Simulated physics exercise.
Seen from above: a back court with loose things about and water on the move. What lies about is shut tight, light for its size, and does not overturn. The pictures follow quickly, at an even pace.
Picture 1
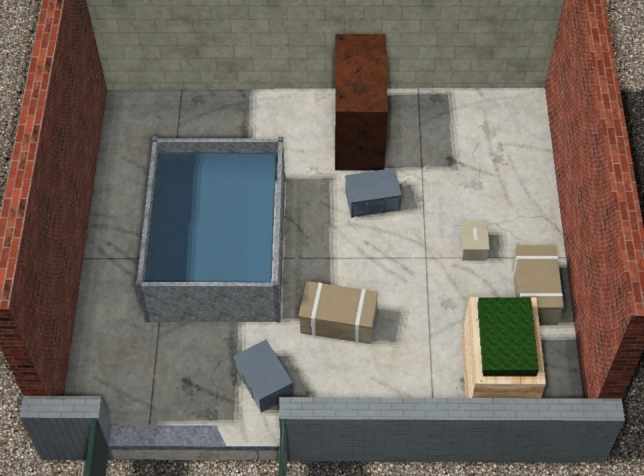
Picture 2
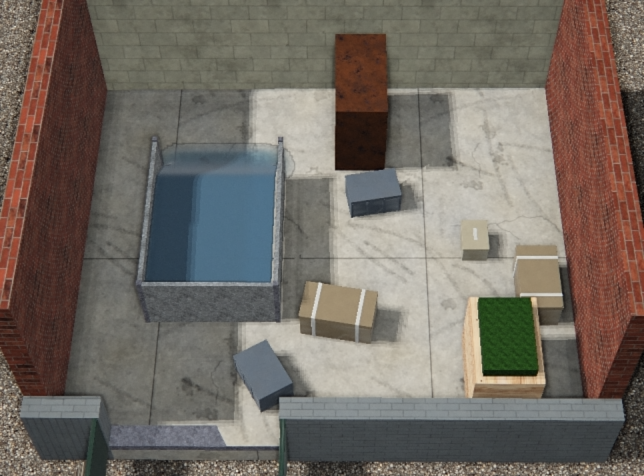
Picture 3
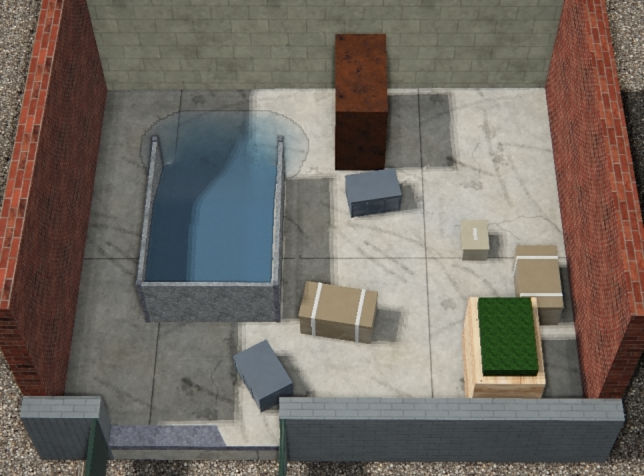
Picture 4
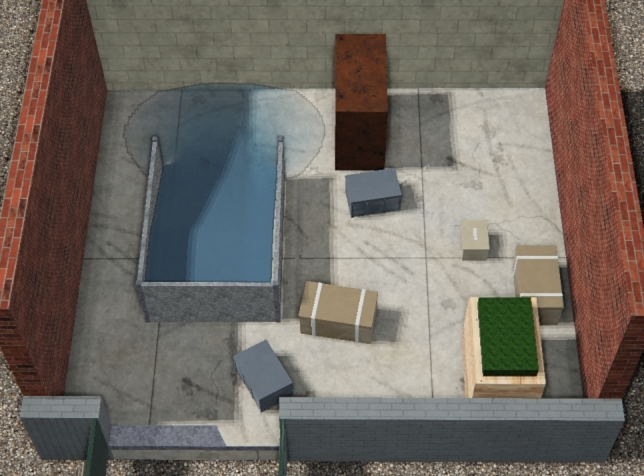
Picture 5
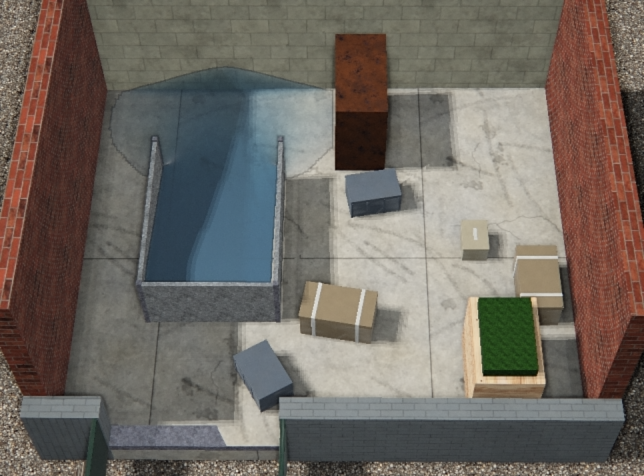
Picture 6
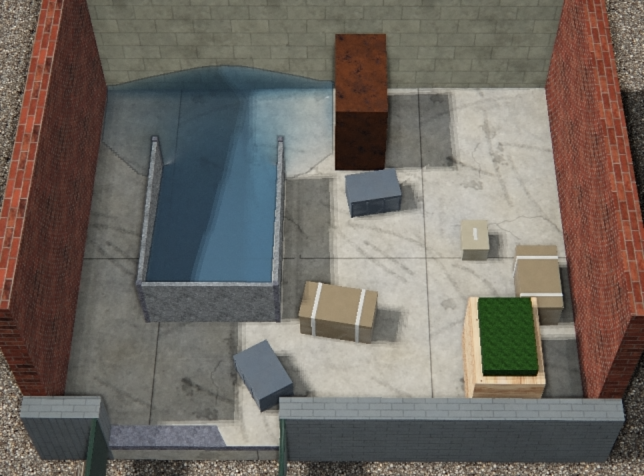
The clip shows a walled court from above, where the far side of a water-filled tank disappears and water spreads across the floor to the back wall and a rusty block, while the scattered boxes stay still.
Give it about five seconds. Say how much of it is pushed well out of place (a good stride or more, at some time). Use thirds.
It is between one and two thirds.
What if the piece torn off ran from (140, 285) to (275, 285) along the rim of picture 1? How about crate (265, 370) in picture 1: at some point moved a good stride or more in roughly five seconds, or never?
Answer: That far or more.
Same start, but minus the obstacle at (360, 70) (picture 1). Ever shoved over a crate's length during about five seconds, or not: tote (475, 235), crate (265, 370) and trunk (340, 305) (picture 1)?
In that order: Shifted that much, not that far, under that.
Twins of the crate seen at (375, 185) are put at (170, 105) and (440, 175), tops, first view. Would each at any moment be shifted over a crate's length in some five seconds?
One after the other: Shifted that much, short of that.
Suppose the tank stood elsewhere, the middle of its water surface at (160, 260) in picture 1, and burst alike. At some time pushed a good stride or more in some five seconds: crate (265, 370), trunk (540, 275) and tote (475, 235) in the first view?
One after the other: That far or more, never so far, never so far.
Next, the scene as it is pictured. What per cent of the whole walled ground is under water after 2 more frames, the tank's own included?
About 25 per cent.
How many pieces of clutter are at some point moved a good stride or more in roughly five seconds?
That makes 3.
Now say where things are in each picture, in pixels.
In the first picture, a trunk at (339, 304) rests on the ground; a crate at (263, 369), on the bottom; 0 of 5 have shifted.
In the second picture, a trunk at (339, 304), on the bottom; a crate at (263, 369) rests on the ground; 0 of 5 have shifted.
In the third picture, a trunk at (339, 304), on the bottom; a crate at (263, 369) rests on the ground; 0 of 5 have shifted.
In the fourth picture, a trunk at (339, 304) rests on the ground; a crate at (263, 369), on the bottom; 0 of 5 have shifted.
In the fifth picture, a trunk at (339, 304) rests on the ground; a crate at (263, 369), on the bottom; 0 of 5 have shifted.
In the sixth picture, a trunk at (339, 304) rests on the ground; a crate at (263, 369) rests on the ground; 0 of 5 have shifted.
A moment on, 0 of 5 are well off their spots; 0 afloat.
Next, 0 of 5 are well off their spots; 0 afloat.
Later, 2 of 5 are well off their spots; 0 afloat.
In the end, 3 of 5 are well off their spots, and 3 have been at some point; 2 afloat.
